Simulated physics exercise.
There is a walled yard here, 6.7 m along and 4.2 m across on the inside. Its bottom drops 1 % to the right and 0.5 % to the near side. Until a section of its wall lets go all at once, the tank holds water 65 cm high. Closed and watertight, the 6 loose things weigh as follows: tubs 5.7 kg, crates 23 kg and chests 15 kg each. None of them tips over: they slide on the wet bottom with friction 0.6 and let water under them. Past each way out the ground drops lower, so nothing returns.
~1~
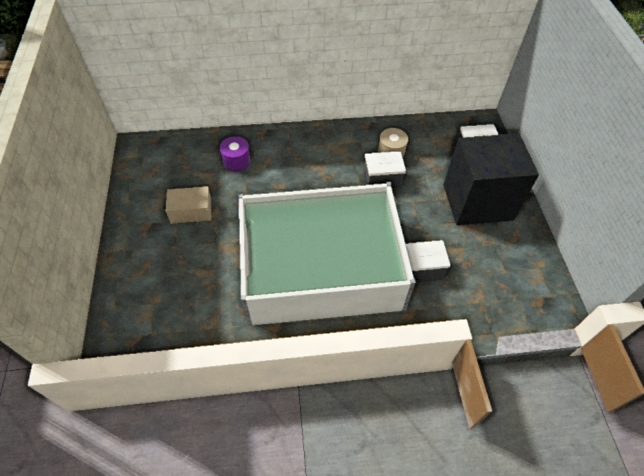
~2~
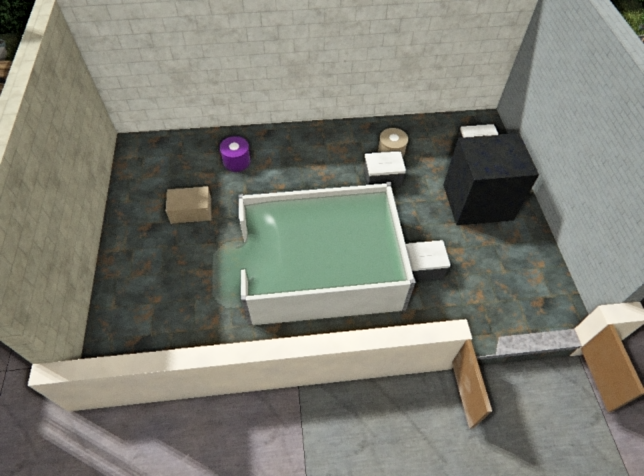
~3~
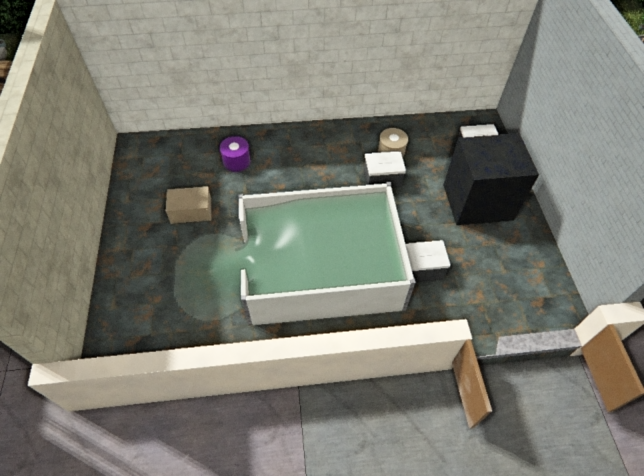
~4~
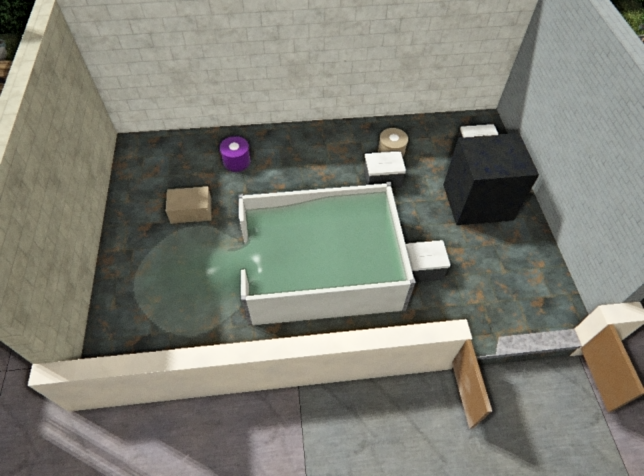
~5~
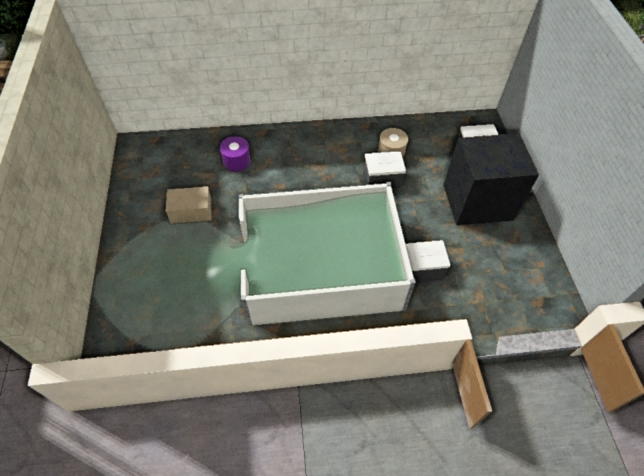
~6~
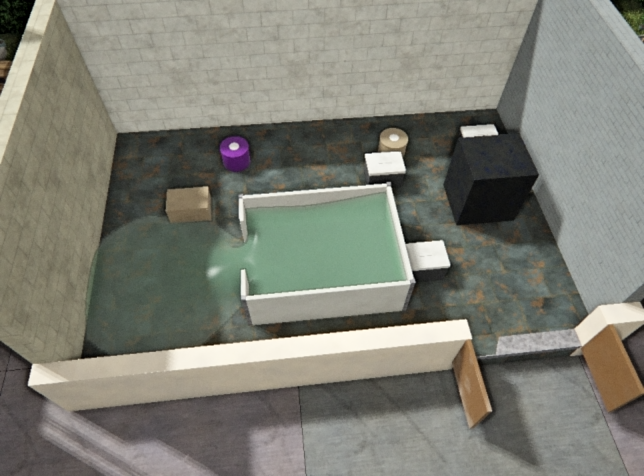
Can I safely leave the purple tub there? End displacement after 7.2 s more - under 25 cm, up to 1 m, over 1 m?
Over 1 m.
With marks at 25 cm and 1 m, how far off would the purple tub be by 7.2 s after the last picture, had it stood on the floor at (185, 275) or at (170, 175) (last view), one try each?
At the first spot it winds up far off; at the second it winds up far off.
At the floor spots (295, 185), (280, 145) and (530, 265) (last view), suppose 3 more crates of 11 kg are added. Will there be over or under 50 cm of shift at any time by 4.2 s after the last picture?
One by one: Below the mark, beyond the mark, below the mark.
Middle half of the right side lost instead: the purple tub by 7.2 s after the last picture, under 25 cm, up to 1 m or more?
So the purple tub keeps its position.
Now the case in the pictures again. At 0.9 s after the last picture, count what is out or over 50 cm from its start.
At that moment it comes to 0.
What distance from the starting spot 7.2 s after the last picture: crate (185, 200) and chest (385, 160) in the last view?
In that order: 30 cm, 10 cm.
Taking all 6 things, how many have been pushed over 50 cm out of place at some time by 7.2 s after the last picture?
The total is 2.
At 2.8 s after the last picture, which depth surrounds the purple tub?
The depth there is around 3 cm.
Then, 0.9 s after the last picture the purple tub is near (234, 147), 0.0 m from its start, aground; 0 of 6 are out; 0 afloat.
Then, 2.8 s after the last picture the purple tub is near (240, 152), 0.2 m from its start, aground; 0 of 6 are out; 0 afloat.
Then, 4.8 s after the last picture the purple tub is near (262, 171), 0.7 m from its start, aground; 0 of 6 are out; 0 afloat.
Then, 7.2 s after the last picture the purple tub is near (325, 190), 1.7 m from its start, afloat; 0 of 6 are out; 3 afloat.
